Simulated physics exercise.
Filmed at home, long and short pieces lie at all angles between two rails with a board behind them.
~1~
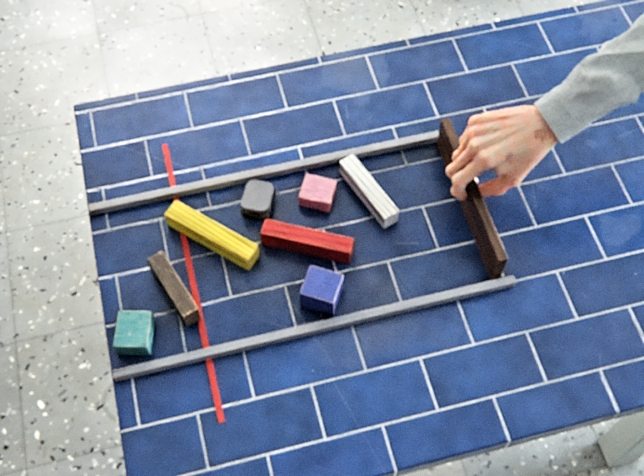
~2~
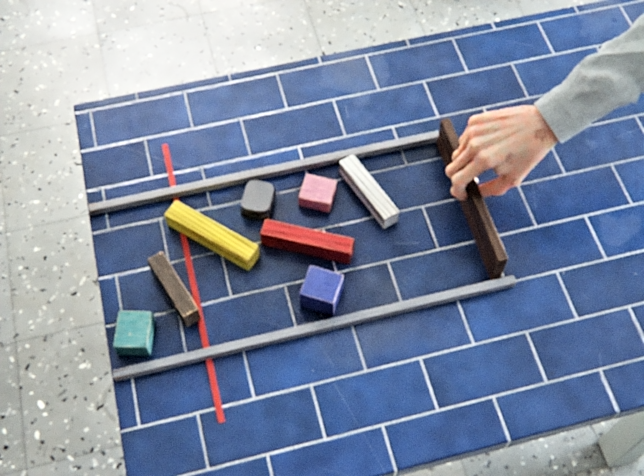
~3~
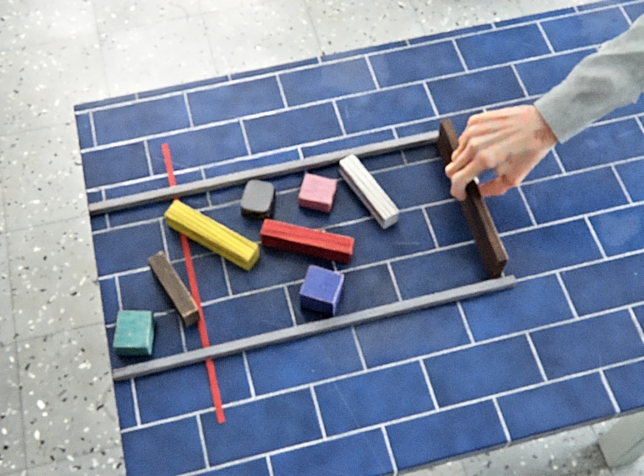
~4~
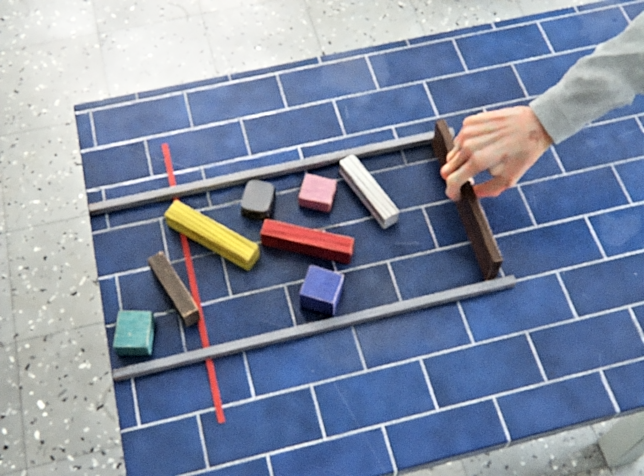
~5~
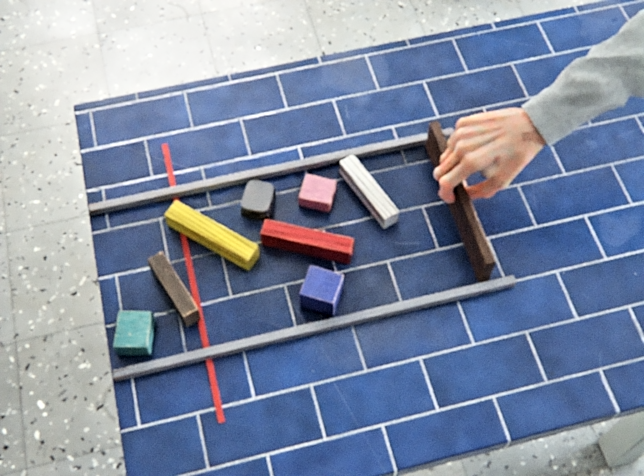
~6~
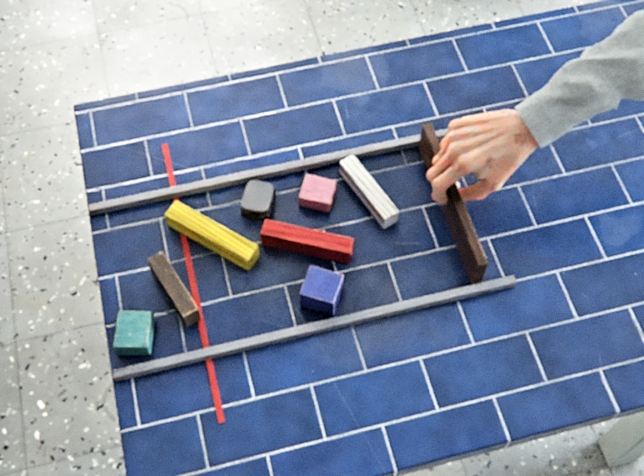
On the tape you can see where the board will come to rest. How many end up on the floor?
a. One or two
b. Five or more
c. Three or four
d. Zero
Answer: D.
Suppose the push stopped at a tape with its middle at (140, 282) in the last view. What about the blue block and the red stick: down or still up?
Outcome - blue block is left in place, red stick is left in place.
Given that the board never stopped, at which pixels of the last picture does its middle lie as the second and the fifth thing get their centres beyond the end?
The middle is near (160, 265) first and near (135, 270) after.
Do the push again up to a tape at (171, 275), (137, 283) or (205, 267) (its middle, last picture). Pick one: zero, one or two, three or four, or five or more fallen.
Per place, in order: No fall at all; three or four; zero.
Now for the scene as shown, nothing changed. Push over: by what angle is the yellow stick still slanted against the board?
Angle: Close to 35 degrees.
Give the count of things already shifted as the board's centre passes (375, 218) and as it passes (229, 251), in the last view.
The count is 1 at the first point and 7 at the second.
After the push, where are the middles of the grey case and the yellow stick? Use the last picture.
The first comes to rest at (114, 221), and the second at (136, 278).
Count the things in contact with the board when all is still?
My count gives 3.
Soon after, none off yet; turquoise block at rest near (135, 333); black bar at rest near (174, 289); yellow stick at rest near (212, 235).
In the end, the number that fall off is zero.
